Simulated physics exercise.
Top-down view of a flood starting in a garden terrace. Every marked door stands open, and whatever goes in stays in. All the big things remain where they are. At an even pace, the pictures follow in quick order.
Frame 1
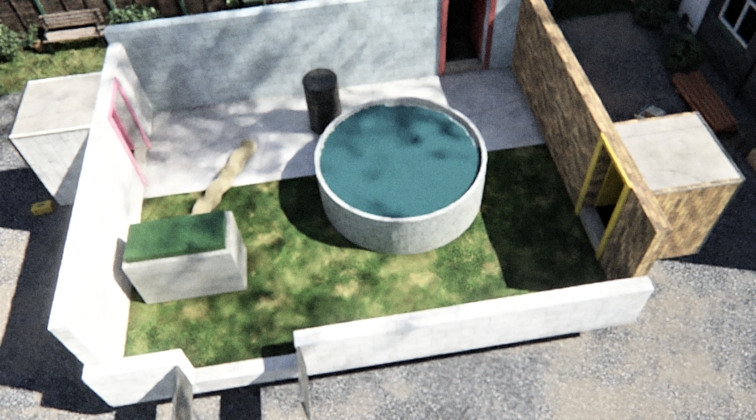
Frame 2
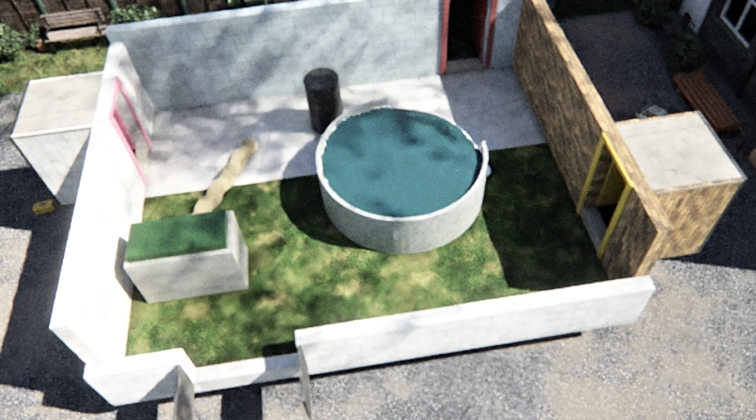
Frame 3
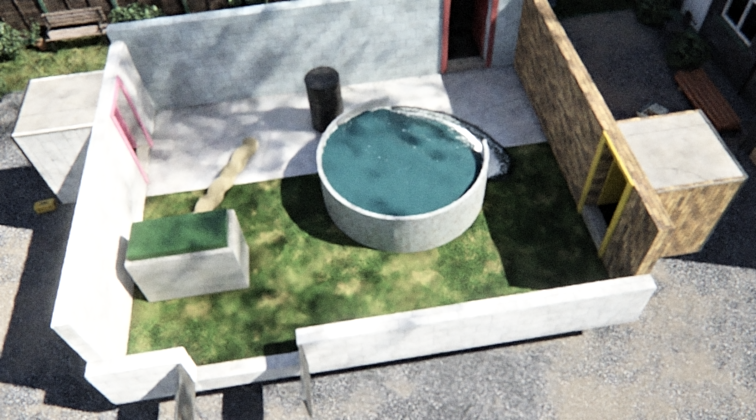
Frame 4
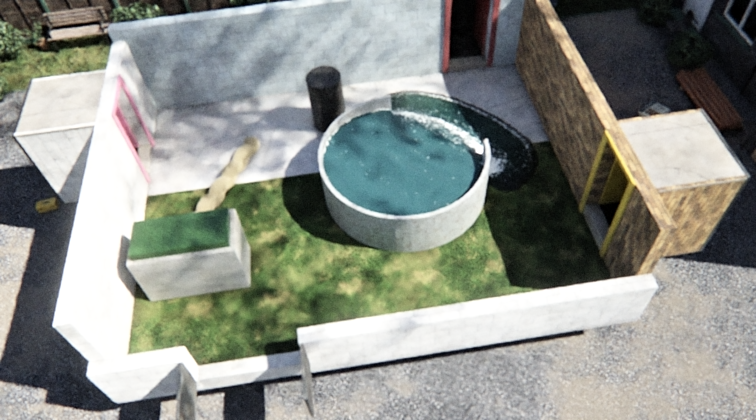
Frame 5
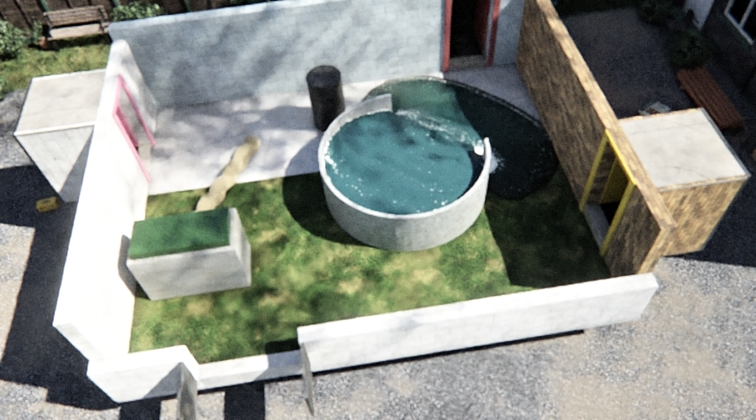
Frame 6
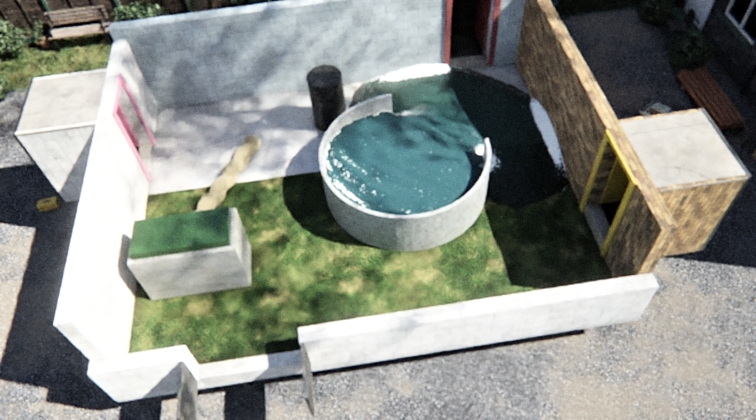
Water pours out through the round tank's far side and spreads toward the brown wall.
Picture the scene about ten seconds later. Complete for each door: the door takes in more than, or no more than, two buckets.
Completed: The red door takes in more than two buckets; the pink door takes in more than two buckets; the yellow door takes in no more than two buckets.
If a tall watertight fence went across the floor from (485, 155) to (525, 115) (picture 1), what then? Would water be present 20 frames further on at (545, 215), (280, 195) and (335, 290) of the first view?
The first is inundated, the second still bare and the third still bare.
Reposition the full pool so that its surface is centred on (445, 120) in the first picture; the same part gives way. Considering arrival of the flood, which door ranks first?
The door marked red is the first one.
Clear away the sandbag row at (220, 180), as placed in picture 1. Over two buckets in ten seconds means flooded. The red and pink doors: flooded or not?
The red door exceeds the mark, the pink door exceeds the mark.
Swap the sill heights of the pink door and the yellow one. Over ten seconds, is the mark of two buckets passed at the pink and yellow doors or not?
In that case the pink door remains below the line and the yellow door crosses the line.
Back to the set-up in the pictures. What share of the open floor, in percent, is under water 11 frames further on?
Close to 30 %.
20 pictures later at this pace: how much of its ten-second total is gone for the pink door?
Something like 0 in a hundred.
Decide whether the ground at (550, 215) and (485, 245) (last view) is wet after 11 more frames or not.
Submerged, then untouched.
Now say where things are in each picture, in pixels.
In the first frame, still water in the round tank at (400, 156).
In the second frame, water pours out on the round tank's far side and has run to (487, 177).
In the third frame, water pours out on the round tank's far side and has run to (509, 172).
In the fourth frame, water pours out on the round tank's far side and has run to a hidden place.
In the fifth frame, water pours out on the round tank's far side and has run to (552, 170).
In the sixth frame, the front is at (566, 178), out from the gap on the round tank's far side.
A moment on, water covers 25 % of the floor; the red door over two buckets in, the pink door not reached, the yellow door not reached.
Next, water covers 30 % of the floor; the red door far over two buckets in, the pink door not reached, the yellow door wet at the sill, nothing in.
Then, water covers 50 % of the floor; the red door far over two buckets in, the pink door not reached, the yellow door wet at the sill, nothing in.
Later, water covers 80 % of the floor; the red door far over two buckets in, the pink door over two buckets in, the yellow door wet at the sill, nothing in.
In the end, water covers 95 % of the floor; the red door far over two buckets in, the pink door over two buckets in, the yellow door wet at the sill, nothing in.
